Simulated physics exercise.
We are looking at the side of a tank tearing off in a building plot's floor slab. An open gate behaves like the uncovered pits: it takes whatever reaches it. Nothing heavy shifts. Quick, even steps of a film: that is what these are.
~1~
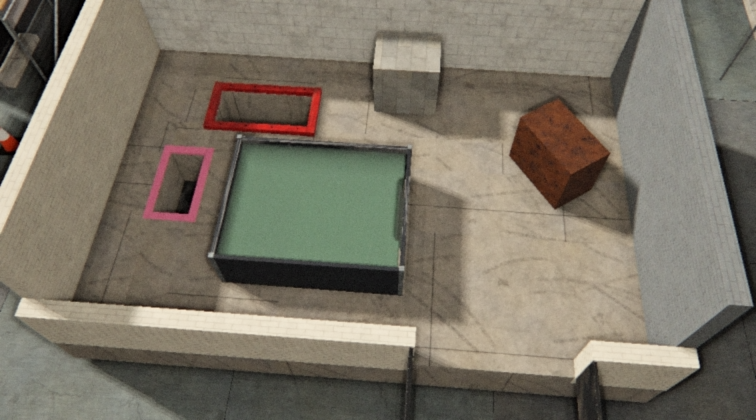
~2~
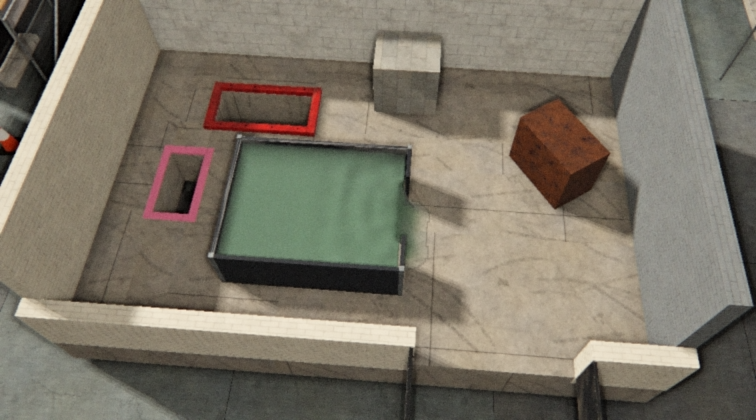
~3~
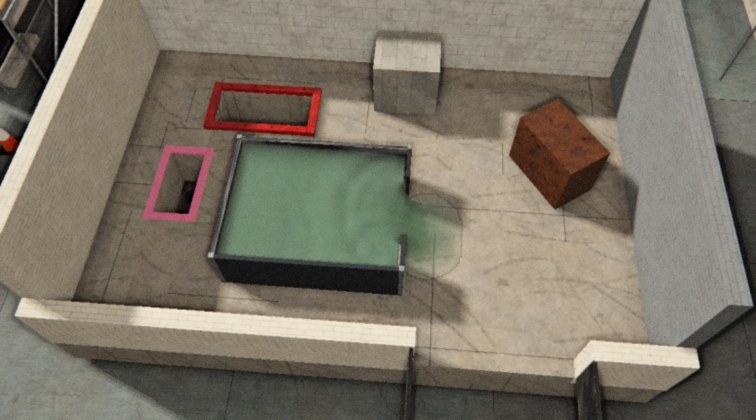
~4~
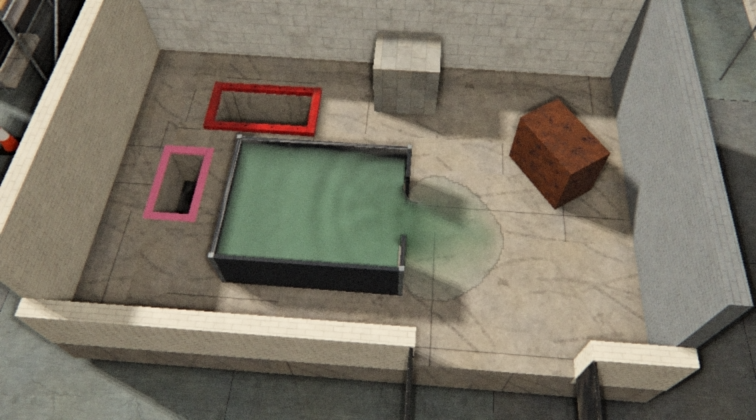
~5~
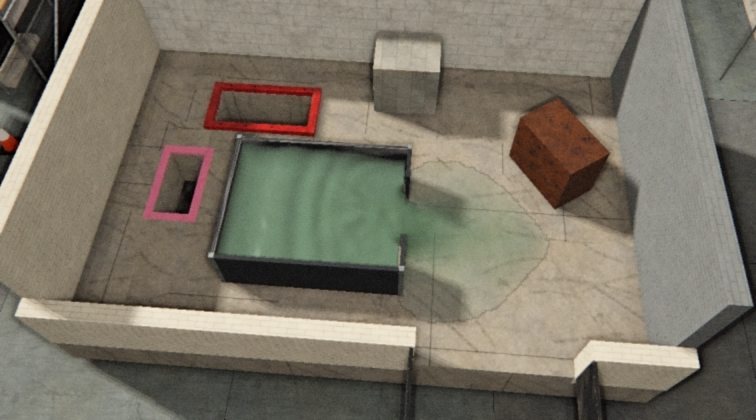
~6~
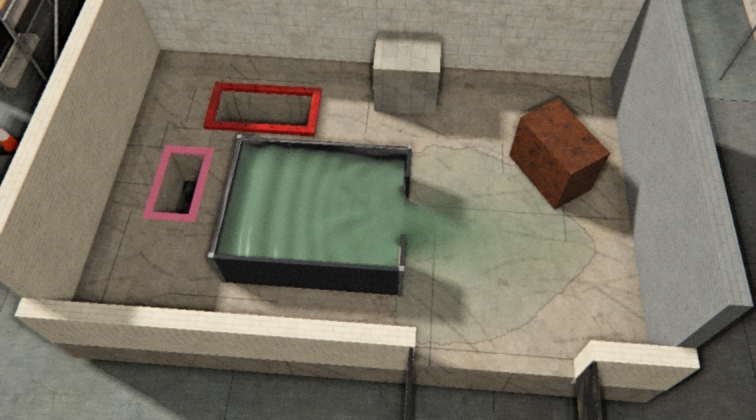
Green water in a dark tank sat still, then poured out through a gap in its right side and spread across the walled floor in a widening fan, reaching near the reddish-brown block.
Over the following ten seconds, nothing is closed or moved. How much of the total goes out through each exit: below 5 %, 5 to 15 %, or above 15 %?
Final split: The gate gets above 15 %; the red pit gets below 5 %; the pink pit gets below 5 %.
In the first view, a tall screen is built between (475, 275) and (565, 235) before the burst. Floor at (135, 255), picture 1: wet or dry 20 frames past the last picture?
Waterless.
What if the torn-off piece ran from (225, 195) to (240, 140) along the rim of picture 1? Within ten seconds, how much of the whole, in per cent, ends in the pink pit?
The pink pit gets 60 per cent.
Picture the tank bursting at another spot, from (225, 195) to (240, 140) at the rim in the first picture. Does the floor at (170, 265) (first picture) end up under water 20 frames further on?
It would be soaked.
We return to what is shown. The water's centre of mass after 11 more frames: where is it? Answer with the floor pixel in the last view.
Close to (414, 233).
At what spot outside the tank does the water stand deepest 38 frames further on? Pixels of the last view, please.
Deepest point: About (648, 365).
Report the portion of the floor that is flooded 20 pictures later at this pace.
Roughly 45 percent, I'd say.
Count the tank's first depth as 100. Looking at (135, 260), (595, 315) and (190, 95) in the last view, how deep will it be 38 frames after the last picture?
About 0, 25 and 0 percent, in that order.
A moment on, water covers 30 % of the floor; the gate 0 %, the red pit 0 %, the pink pit 0 %.
Next, water covers 40 % of the floor; the gate 2 %, the red pit 0 %, the pink pit 0 %.
Then, water covers 45 % of the floor; the gate 6 %, the red pit 0 %, the pink pit 0 %.
Later, water covers 55 % of the floor; the gate 15 %, the red pit 0 %, the pink pit 0 %.
In the end, water covers 80 % of the floor; the gate 25 %, the red pit 0 %, the pink pit 0 %.
